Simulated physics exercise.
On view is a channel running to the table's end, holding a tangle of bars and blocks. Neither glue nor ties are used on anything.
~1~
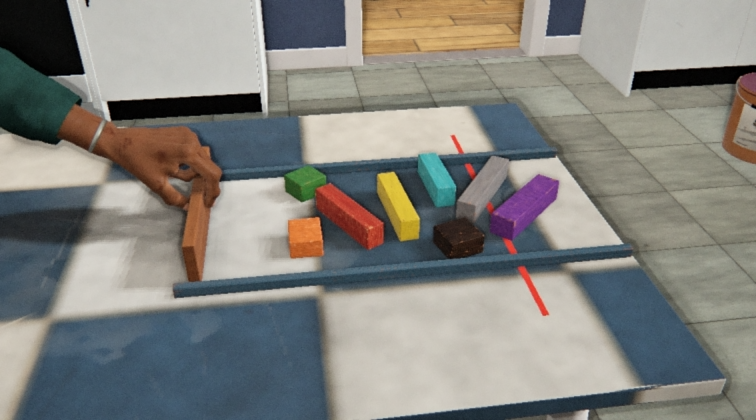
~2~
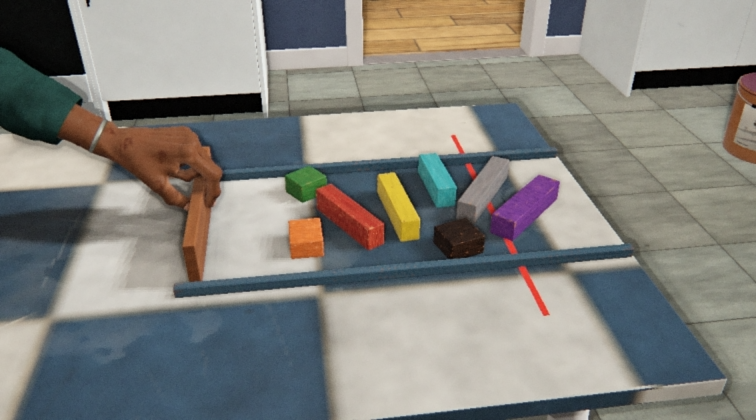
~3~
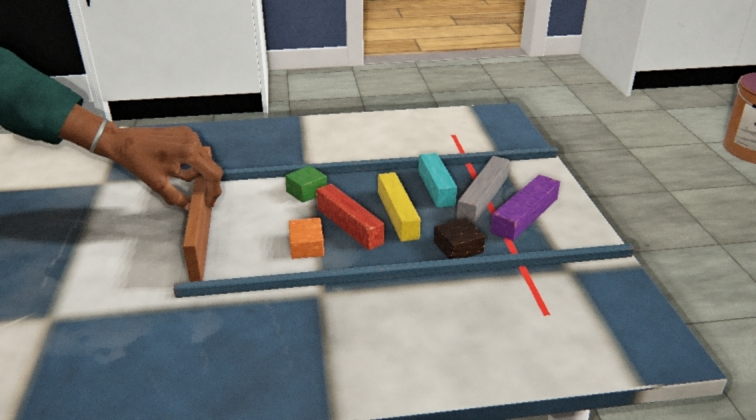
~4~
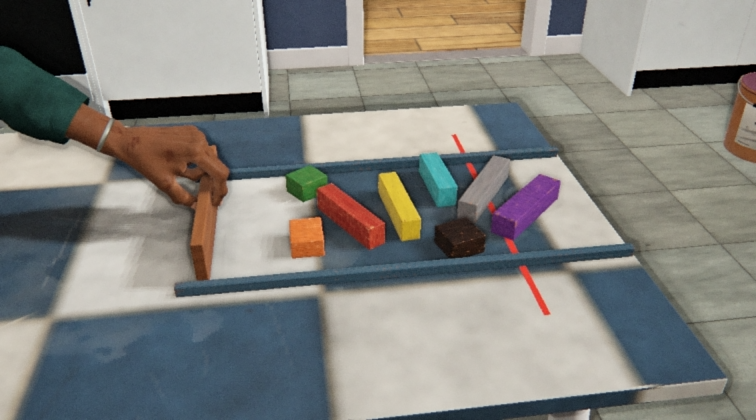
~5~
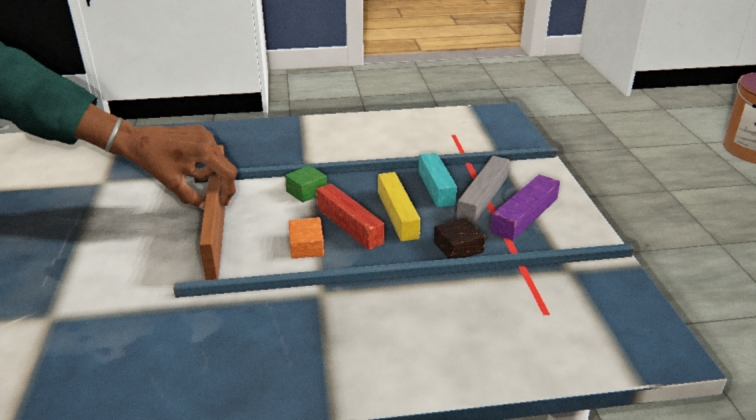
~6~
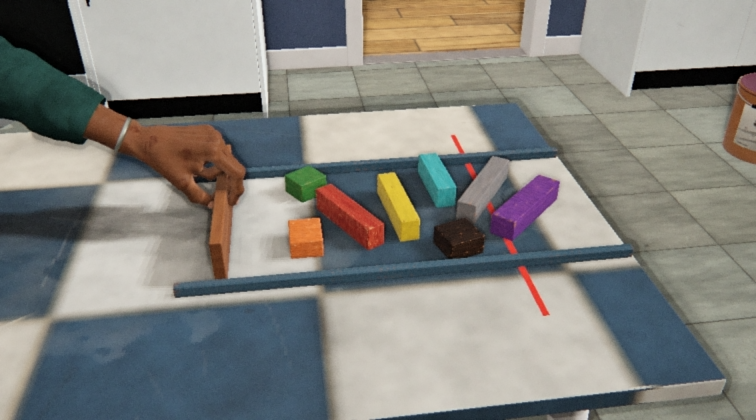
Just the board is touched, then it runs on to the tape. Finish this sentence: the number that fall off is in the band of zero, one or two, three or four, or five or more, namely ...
Namely zero.
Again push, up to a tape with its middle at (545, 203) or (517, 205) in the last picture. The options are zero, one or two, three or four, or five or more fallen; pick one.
Place by place: Three to four, then just one or two.
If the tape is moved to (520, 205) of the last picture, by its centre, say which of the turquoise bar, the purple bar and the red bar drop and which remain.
OK, so the turquoise bar stays where it is, the purple bar comes off, and the red bar? It stays where it is.
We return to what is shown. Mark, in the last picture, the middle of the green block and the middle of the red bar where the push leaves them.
Answer: First (491, 171), after that (520, 197).
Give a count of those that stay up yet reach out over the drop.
I'd put it at 2.
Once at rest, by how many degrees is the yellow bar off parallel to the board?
About 20 degrees.
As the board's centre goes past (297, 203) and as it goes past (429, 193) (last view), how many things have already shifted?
It comes to 2 for the first spot, 8 for the other.
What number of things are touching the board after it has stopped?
I count 3 of them.
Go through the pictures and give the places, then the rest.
In the first frame, purple bar (526, 206); grey bar (483, 188); turquoise bar (436, 179); board (200, 210); tape (490, 207).
In the second frame, grey bar (484, 189); black block (459, 240).
In the third frame, turquoise bar (437, 179); board (201, 210).
In the fourth frame, purple bar (527, 206); green block (307, 184).
In the fifth frame, grey bar (484, 188); red bar (349, 216).
In the sixth frame, purple bar (526, 206); grey bar (484, 189); turquoise bar (436, 179); board (224, 208); tape (490, 207).
Soon after, none off yet; purple bar at rest near (526, 206); grey bar at rest near (484, 189); turquoise bar at rest near (436, 179).
Then, none off yet; purple bar at rest near (529, 207); grey bar moved a little near (502, 183); turquoise bar moved a little near (461, 175).
At rest, the number that fall off is zero.
